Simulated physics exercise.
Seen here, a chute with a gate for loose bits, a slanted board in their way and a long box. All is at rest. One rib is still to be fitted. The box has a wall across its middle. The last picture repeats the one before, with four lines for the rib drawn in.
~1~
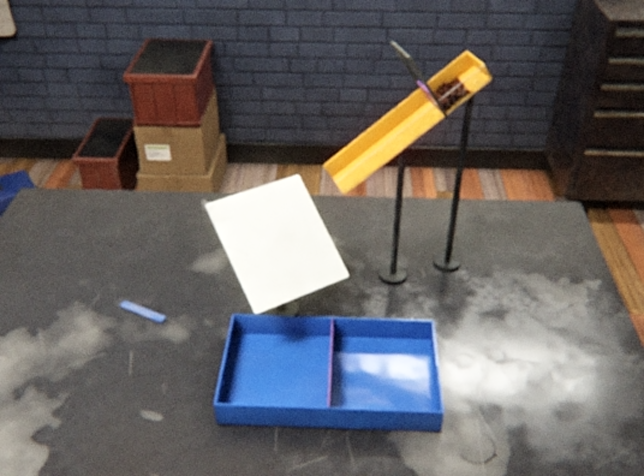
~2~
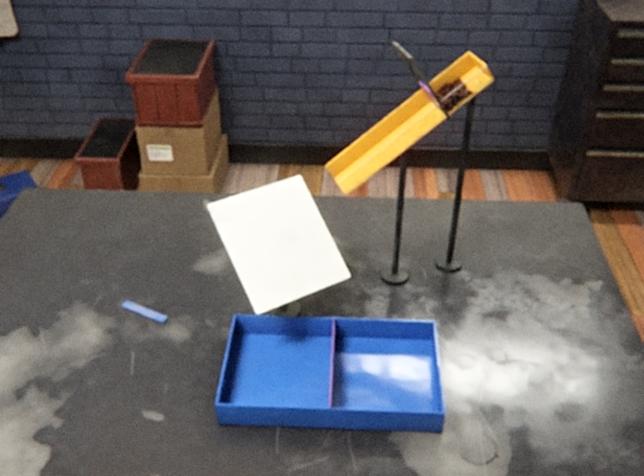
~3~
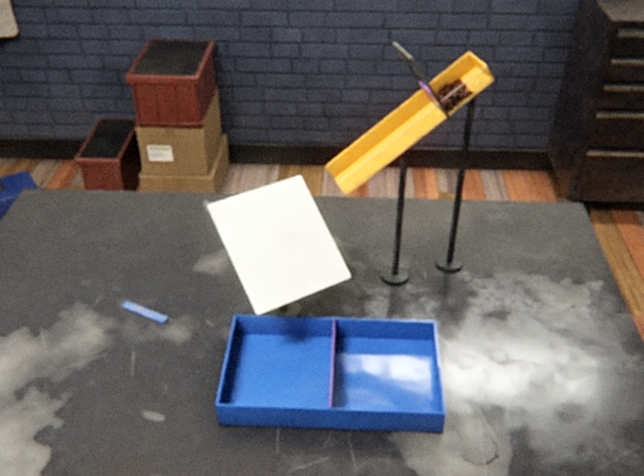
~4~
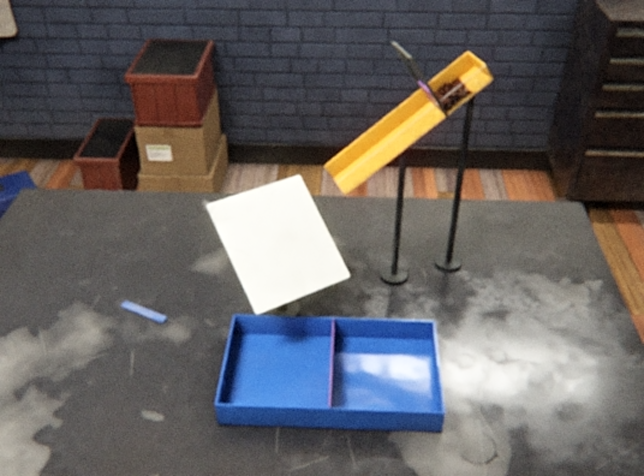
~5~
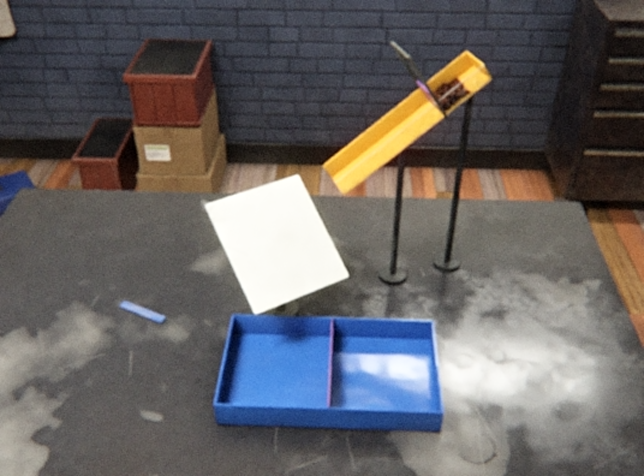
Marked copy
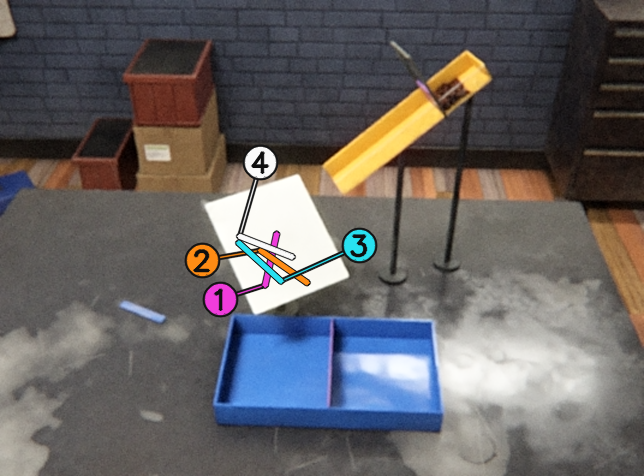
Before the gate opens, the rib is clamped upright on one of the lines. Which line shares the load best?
The best line is 4.
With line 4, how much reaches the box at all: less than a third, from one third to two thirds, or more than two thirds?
Line 4 gives more than two thirds.
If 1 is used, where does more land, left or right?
The left half.
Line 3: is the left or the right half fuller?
Left.
On the marked copy, line 1 from (276, 234) to (265, 285); line 2 from (260, 250) to (307, 282); line 3 from (238, 242) to (281, 281); line 4 from (239, 236) to (292, 256).
For line 1, of what is caught, nearly all in the left half, a small part in the right.
For line 2, of what is caught, a small part in the left half, most in the right.
For line 3, of what is caught, most in the left half, a small part in the right.
For line 4, of what is caught, about a third in the left half, about two thirds in the right.
